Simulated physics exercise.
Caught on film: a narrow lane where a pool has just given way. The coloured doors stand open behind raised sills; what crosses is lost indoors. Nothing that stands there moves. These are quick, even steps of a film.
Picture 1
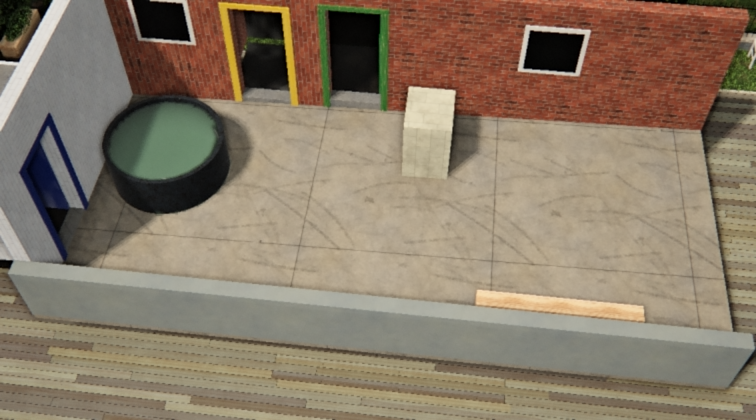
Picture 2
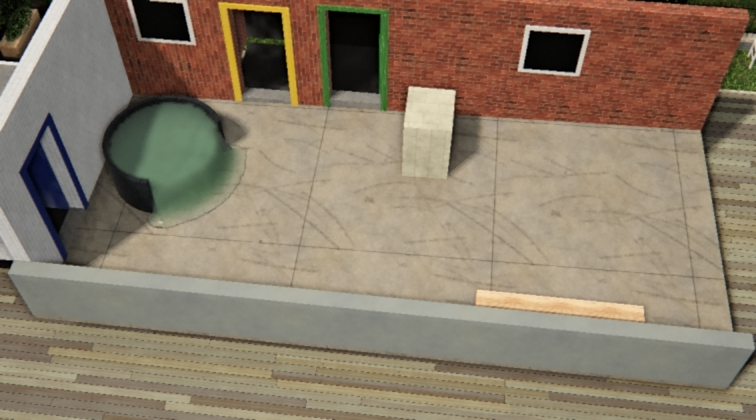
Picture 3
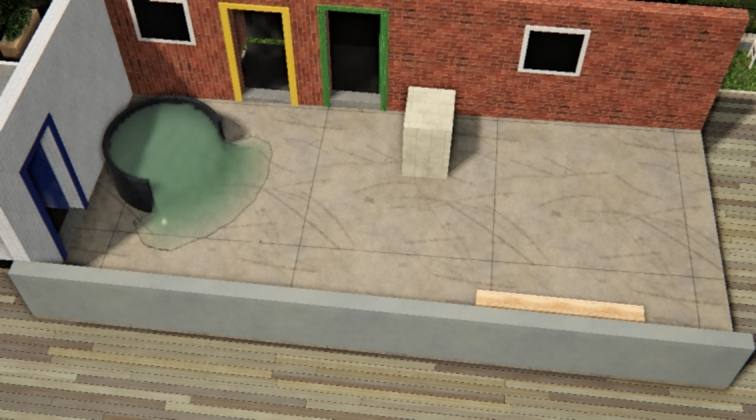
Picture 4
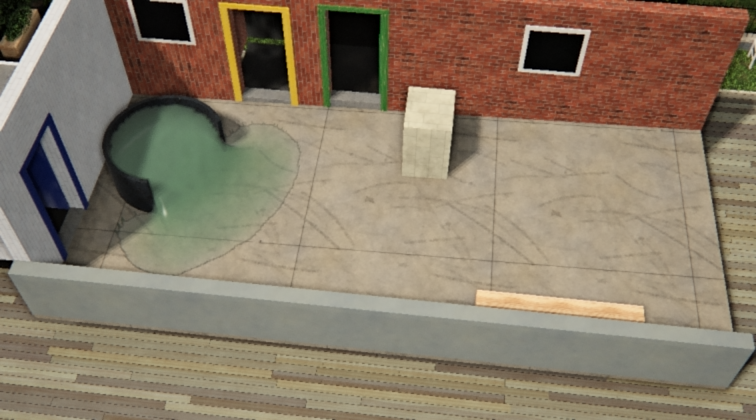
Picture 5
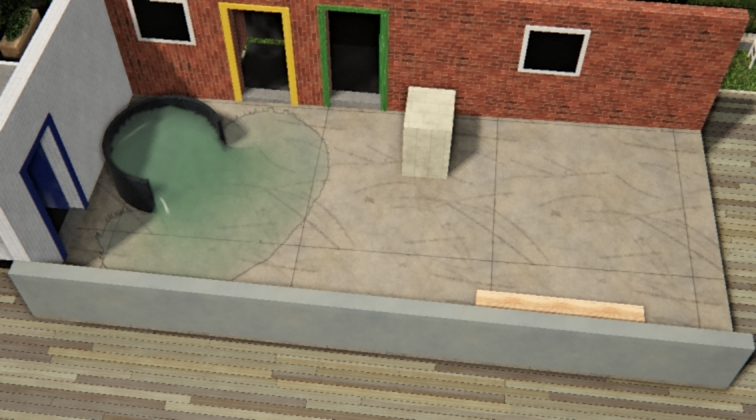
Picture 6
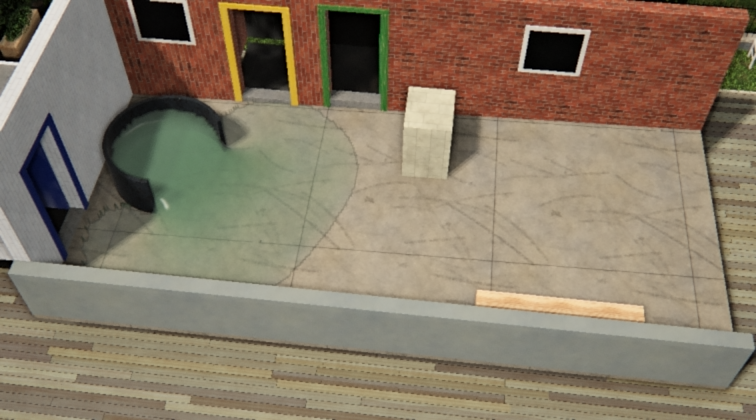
In a walled lane with coloured doorways, a round dark tank opening and green water spreading rightward across the pale stone floor.
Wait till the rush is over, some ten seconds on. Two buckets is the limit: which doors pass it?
In the end: The yellow door holds within the limit; the blue door floods; the green door holds within the limit.
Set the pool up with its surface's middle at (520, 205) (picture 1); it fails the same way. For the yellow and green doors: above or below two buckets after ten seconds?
In short: Yellow door is under, green door is under.
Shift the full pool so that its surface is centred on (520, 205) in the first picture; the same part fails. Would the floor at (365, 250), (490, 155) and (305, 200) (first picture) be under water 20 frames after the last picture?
In that order: Wet, clear, free of water.
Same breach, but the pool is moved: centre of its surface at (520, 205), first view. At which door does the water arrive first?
The blue door.
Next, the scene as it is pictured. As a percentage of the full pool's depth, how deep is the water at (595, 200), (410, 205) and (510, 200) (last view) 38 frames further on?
In that order: 4, 8 and 4 per cent.
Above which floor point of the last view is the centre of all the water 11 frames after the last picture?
Roughly at (273, 224).
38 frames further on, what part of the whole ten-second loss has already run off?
Some 55 per cent.
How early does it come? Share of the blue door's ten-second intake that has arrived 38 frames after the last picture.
Close to 25 %.
A moment on, water covers 40 % of the floor; the yellow door wet at the sill, nothing in, the blue door wet at the sill, nothing in, the green door wet at the sill, nothing in.
Next, water covers 50 % of the floor; the yellow door wet at the sill, nothing in, the blue door wet at the sill, nothing in, the green door wet at the sill, nothing in.
Then, water covers 70 % of the floor; the yellow door wet at the sill, nothing in, the blue door under two buckets in, the green door wet at the sill, nothing in.
Later, water covers 95 % of the floor; the yellow door wet at the sill, nothing in, the blue door under two buckets in, the green door wet at the sill, nothing in.
In the end, water covers 80 % of the floor; the yellow door wet at the sill, nothing in, the blue door over two buckets in, the green door wet at the sill, nothing in.
